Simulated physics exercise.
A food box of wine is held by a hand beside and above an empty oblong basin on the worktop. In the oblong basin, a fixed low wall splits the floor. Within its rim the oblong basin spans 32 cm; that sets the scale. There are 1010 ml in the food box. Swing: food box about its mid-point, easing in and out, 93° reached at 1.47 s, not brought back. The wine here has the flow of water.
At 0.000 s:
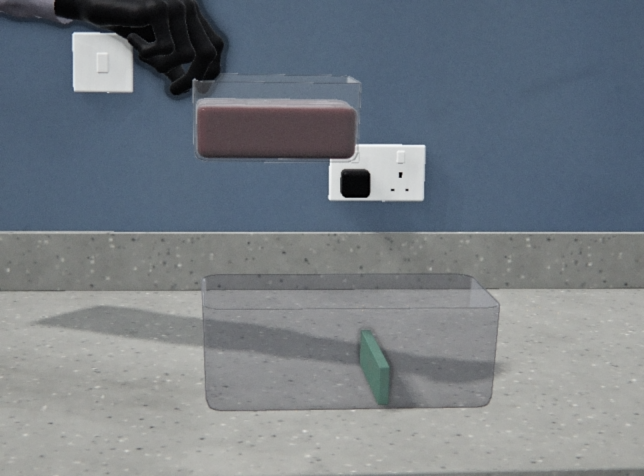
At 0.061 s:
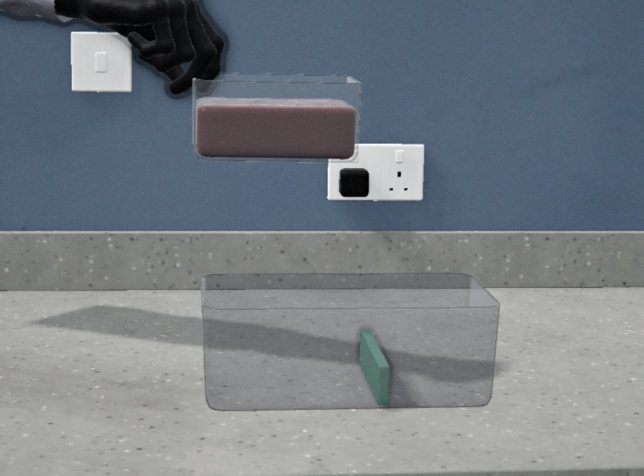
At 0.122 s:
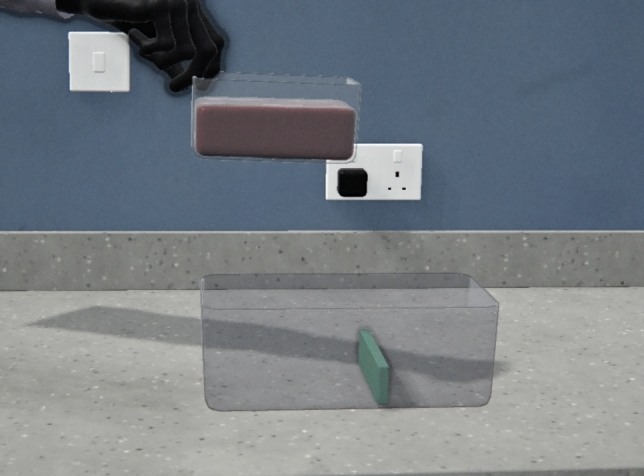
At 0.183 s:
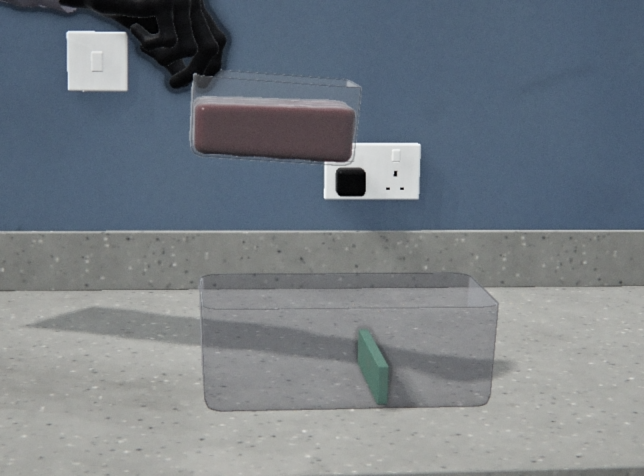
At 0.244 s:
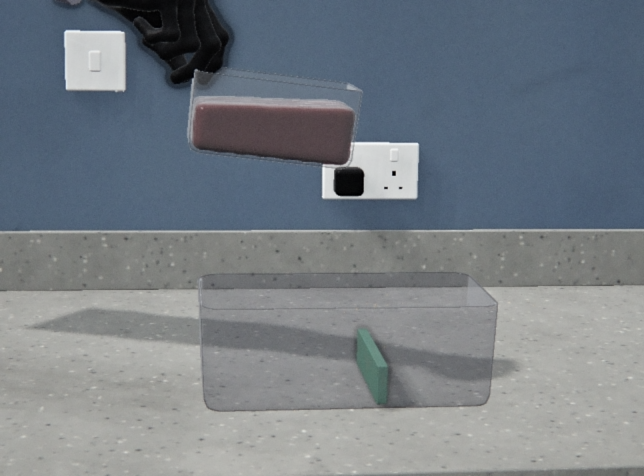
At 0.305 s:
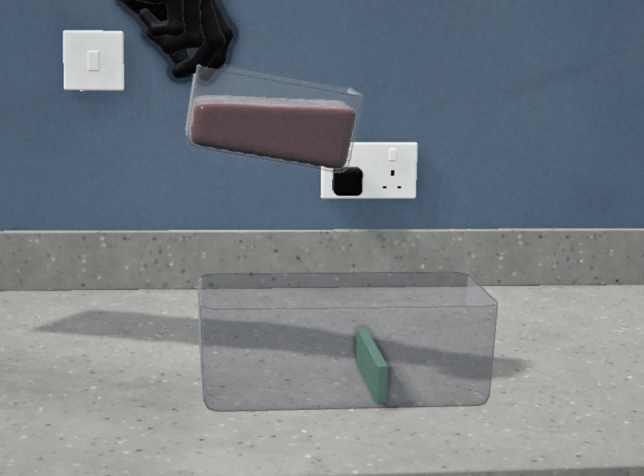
The clip shows a gloved hand beside a clear food box of reddish wine above an empty transparent oblong basin with a green upright piece on a worktop; the box starts level, then gradually tilts slightly down to the right.
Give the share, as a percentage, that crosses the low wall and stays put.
Around 71 %.
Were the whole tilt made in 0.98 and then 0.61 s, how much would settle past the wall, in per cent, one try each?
Roughly 60 per cent the first time and 55 per cent the second.
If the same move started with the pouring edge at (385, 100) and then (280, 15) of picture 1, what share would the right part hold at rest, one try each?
Near 75 in a hundred on the first go and near 40 in a hundred on the second.
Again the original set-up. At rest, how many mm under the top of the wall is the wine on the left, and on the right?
Left side: Around 36 mm. Right side: Around 4 mm.
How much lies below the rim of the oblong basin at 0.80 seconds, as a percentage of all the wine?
About 5%.
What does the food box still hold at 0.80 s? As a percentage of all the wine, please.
Roughly 66 per cent.
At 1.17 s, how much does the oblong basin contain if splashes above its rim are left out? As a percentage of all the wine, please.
Near 66 per cent of the total.
Then, 0.80 s in, the tilt is 53° and 67 per cent is still to pour, 1 is left of the wall and 5 right of it.
Then, 1.17 s in, the tilt is 84° and 20 per cent is still to pour, 3 is left of the wall and 62 right of it.
Then, 1.55 s in, the tilt is 93° and 5 per cent is still to pour, 18 is left of the wall and 71 right of it.
Then, 1.97 s in, the tilt is 93° and 2 per cent is still to pour, 23 is left of the wall and 71 right of it.
Finally, 25 per cent lies left of the wall, 71 right of it and 3 outside.
